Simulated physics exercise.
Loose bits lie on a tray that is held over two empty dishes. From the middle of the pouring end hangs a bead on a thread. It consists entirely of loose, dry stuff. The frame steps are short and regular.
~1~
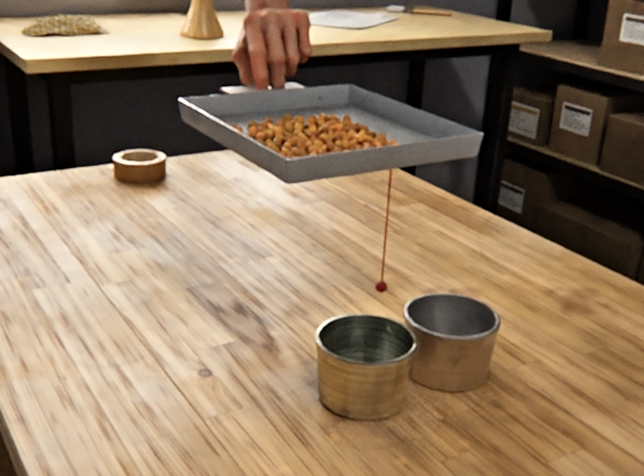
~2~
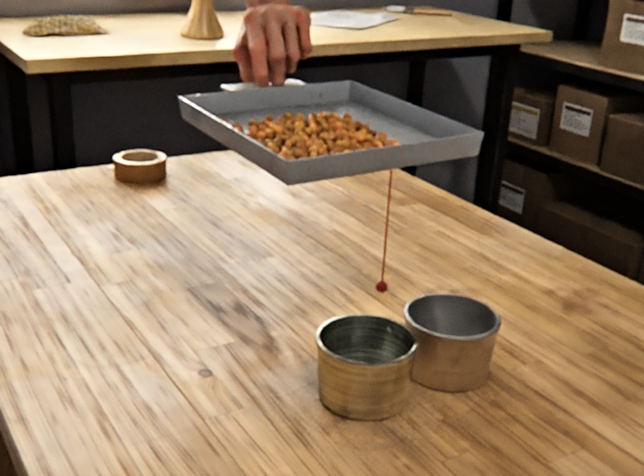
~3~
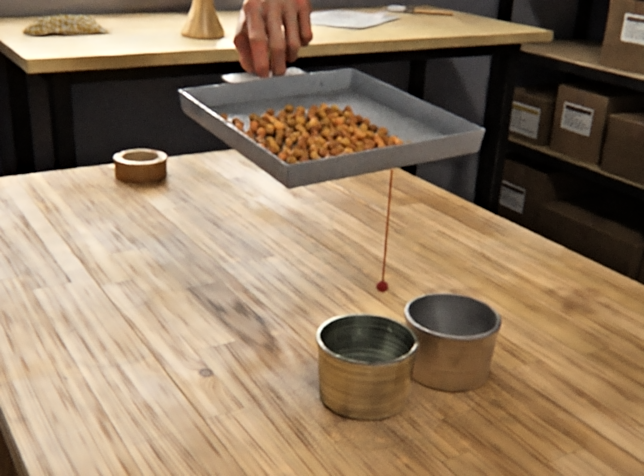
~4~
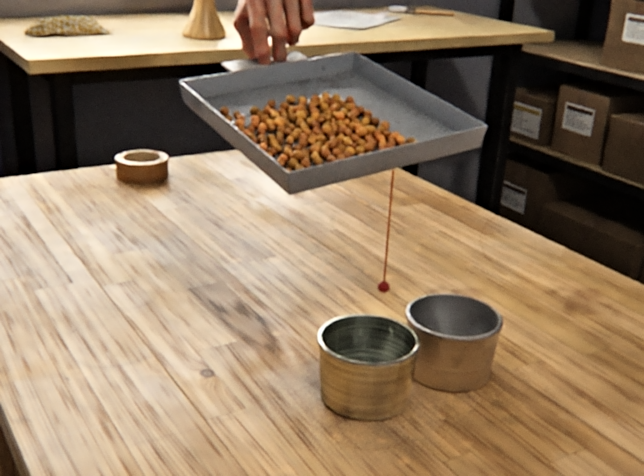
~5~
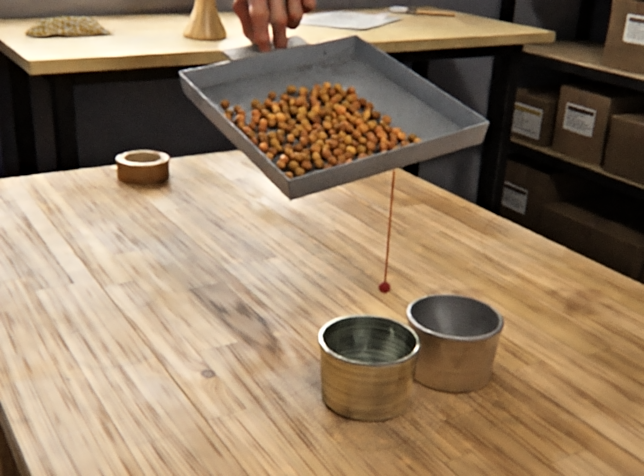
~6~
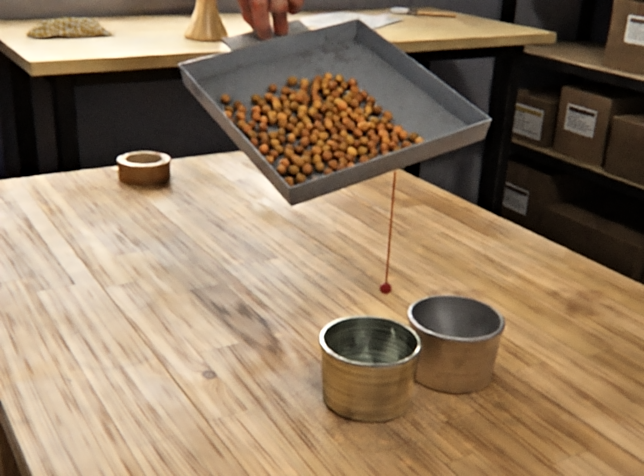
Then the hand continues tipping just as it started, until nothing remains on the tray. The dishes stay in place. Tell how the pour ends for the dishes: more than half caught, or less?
The dishes will fail to catch most of it.
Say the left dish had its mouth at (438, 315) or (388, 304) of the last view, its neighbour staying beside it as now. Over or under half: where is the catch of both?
Try 1: A minority of it. Try 2: A minority of it.
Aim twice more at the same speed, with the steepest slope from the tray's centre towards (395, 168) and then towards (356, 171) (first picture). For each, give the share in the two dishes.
First some 70, then 50 per cent.
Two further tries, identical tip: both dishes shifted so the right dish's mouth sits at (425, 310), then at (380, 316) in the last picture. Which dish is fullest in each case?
Result, try one: The dish at left; try two: The dish at left.
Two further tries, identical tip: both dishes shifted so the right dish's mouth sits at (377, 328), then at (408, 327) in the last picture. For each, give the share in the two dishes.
In order, 30 % and 20 %.
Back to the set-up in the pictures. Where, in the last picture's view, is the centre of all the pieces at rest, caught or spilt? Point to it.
It settles centred around (286, 387).
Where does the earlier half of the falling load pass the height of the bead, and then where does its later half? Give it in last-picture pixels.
I'd place the first part at (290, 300) and the rest at (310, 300).
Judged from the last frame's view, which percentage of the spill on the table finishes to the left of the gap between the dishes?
100 per cent, about.
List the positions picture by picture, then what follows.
Corners of the pouring end at (288, 158) and (479, 133), level; middle of the load at (318, 143), roasted chickpeas; left dish at (393, 385); right dish at (480, 358); bead on its thread at (381, 287), in the first frame.
Corners of the pouring end at (289, 160) and (480, 132), level; middle of the load at (318, 142), in the second frame.
Corners of the pouring end at (289, 164) and (481, 129), tipped barely, lowest at the left corner; middle of the load at (319, 139), in the third frame.
Corners of the pouring end at (290, 171) and (483, 125), tipped a little, lowest at the left corner; middle of the load at (320, 135), in the fourth frame.
Corners of the pouring end at (290, 178) and (485, 121), tipped a little, lowest at the left corner; middle of the load at (316, 128), in the fifth frame.
Corners of the pouring end at (291, 185) and (487, 118), tipped clearly, lowest at the left corner; middle of the load at (317, 125); left dish at (398, 387); right dish at (484, 360), in the sixth frame.
Soon, tray tipped steeply; nearly all on the tray; a stray few in the air.
A while on, tray tipped past a quarter turn; most on the tray; a stray few in the left dish; a stray few outside both; a small part in the air.
Towards the end, tray tipped past a quarter turn; a small part in the left dish; most outside both.
Finally, tray tipped past a quarter turn; a small part in the left dish; none in the right dish; most outside both.
